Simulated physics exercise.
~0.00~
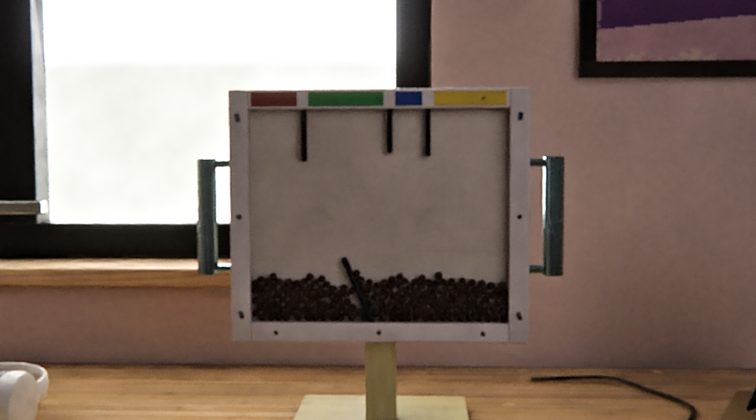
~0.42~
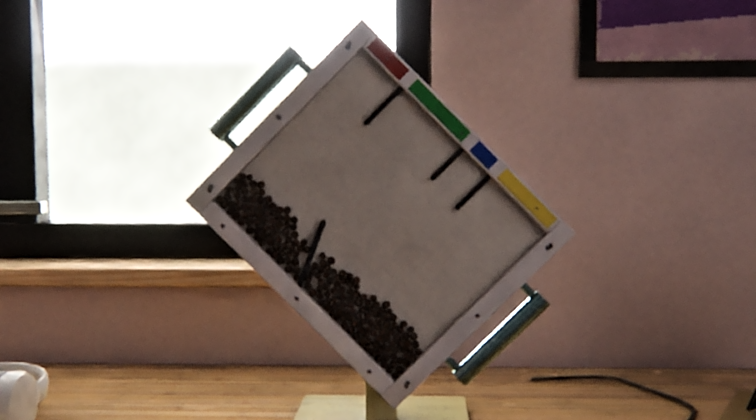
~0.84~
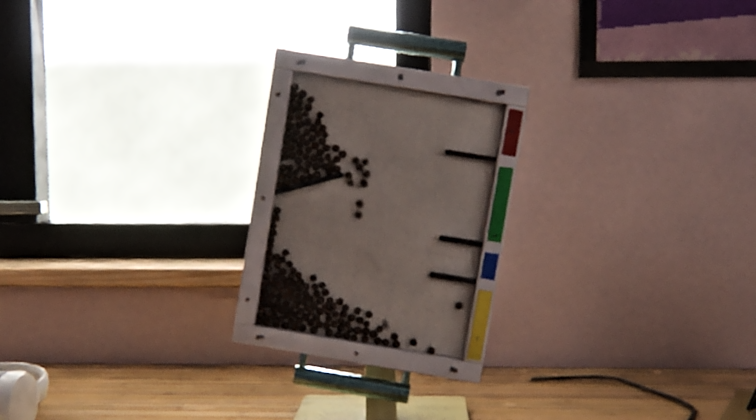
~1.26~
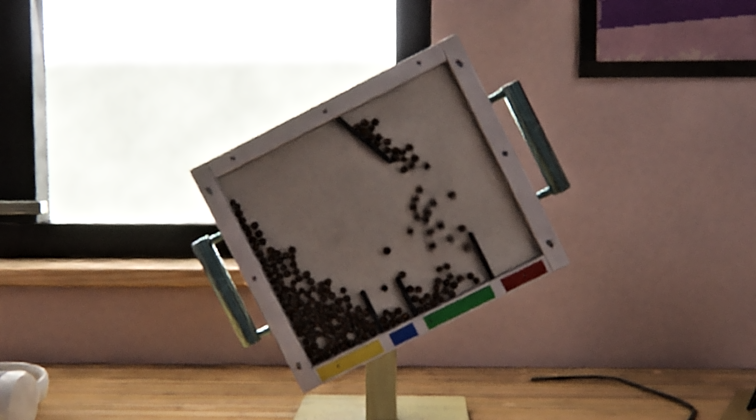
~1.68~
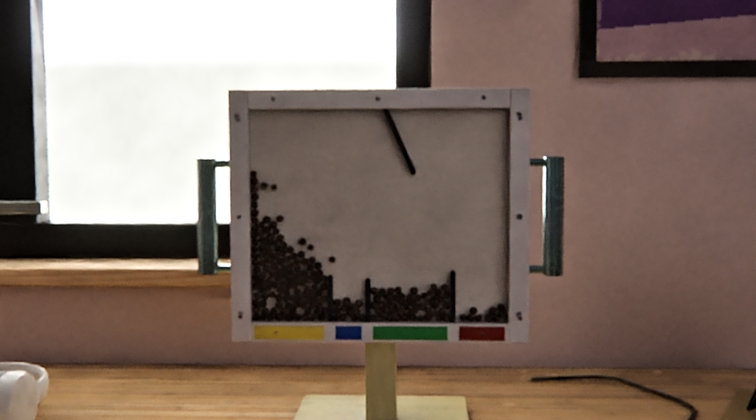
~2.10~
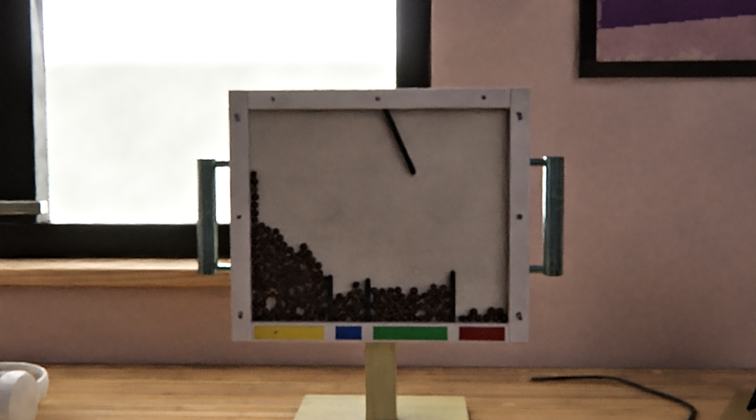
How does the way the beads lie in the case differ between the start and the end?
At the start they lay in a low, fairly level layer along the bottom, opposite the coloured tape. At the end they sat in the pockets on the taped side, with the pile reaching higher up the case, especially at the left.
